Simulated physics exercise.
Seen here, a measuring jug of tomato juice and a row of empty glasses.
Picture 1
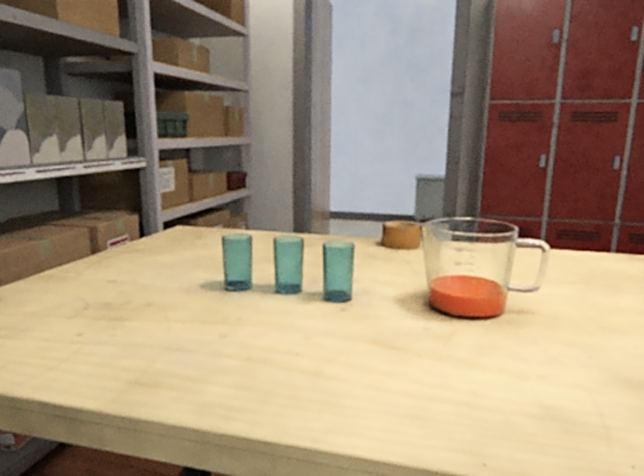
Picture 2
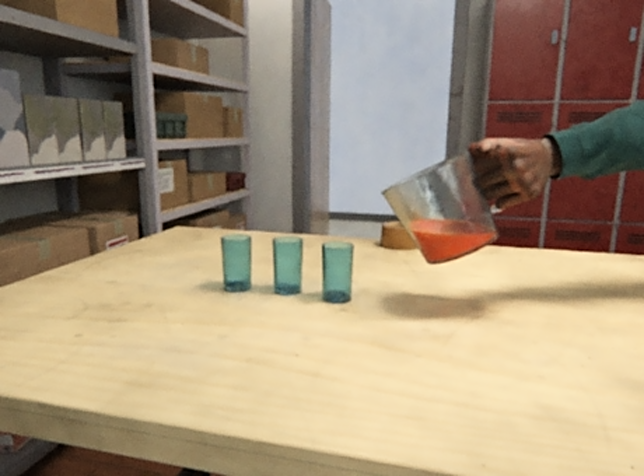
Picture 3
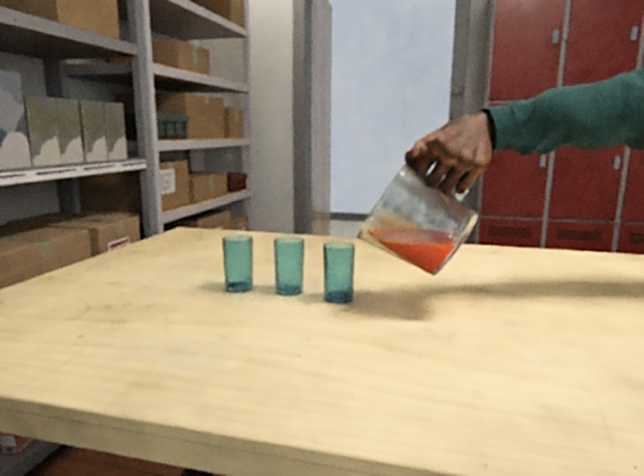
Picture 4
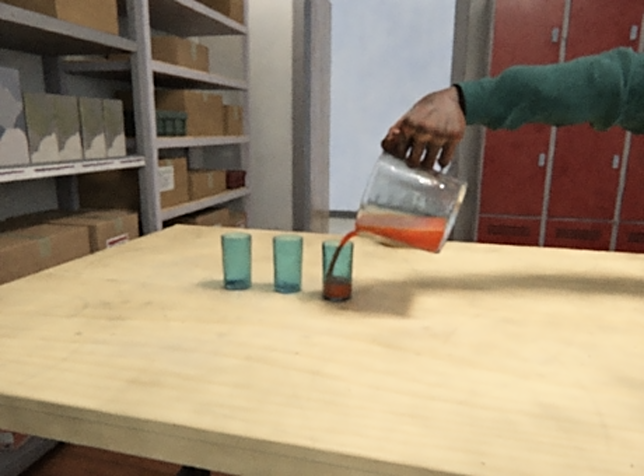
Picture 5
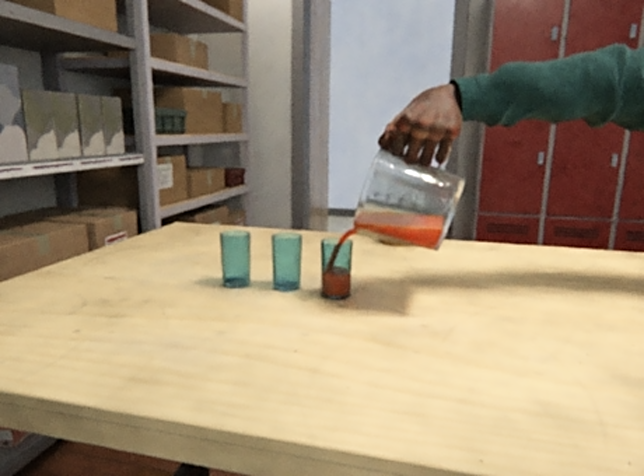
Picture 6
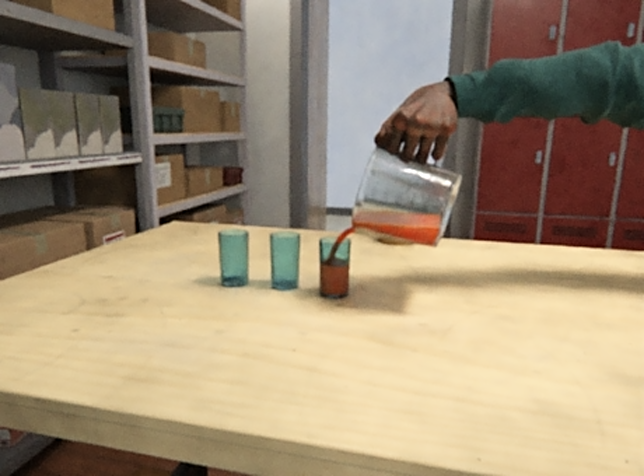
The video shows a measuring jug of red liquid beside three teal glasses on a wooden table; a hand lifts the jug, moves it left, tilts it and pours into the rightmost glass, which gradually fills to about half.
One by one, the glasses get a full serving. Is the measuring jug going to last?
It runs short.
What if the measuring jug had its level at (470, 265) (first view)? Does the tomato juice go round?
In that case: Plenty.
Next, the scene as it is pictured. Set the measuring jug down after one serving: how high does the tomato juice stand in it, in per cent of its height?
I make it 15 per cent.
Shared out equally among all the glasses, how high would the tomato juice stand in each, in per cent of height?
I make it 70 per cent.
A moment on, the first is about three quarters full.
Further on, the first is done and the measuring jug has about half of its load.
When it is over, the measuring jug is empty with two filled and the next at about a quarter of a serving.
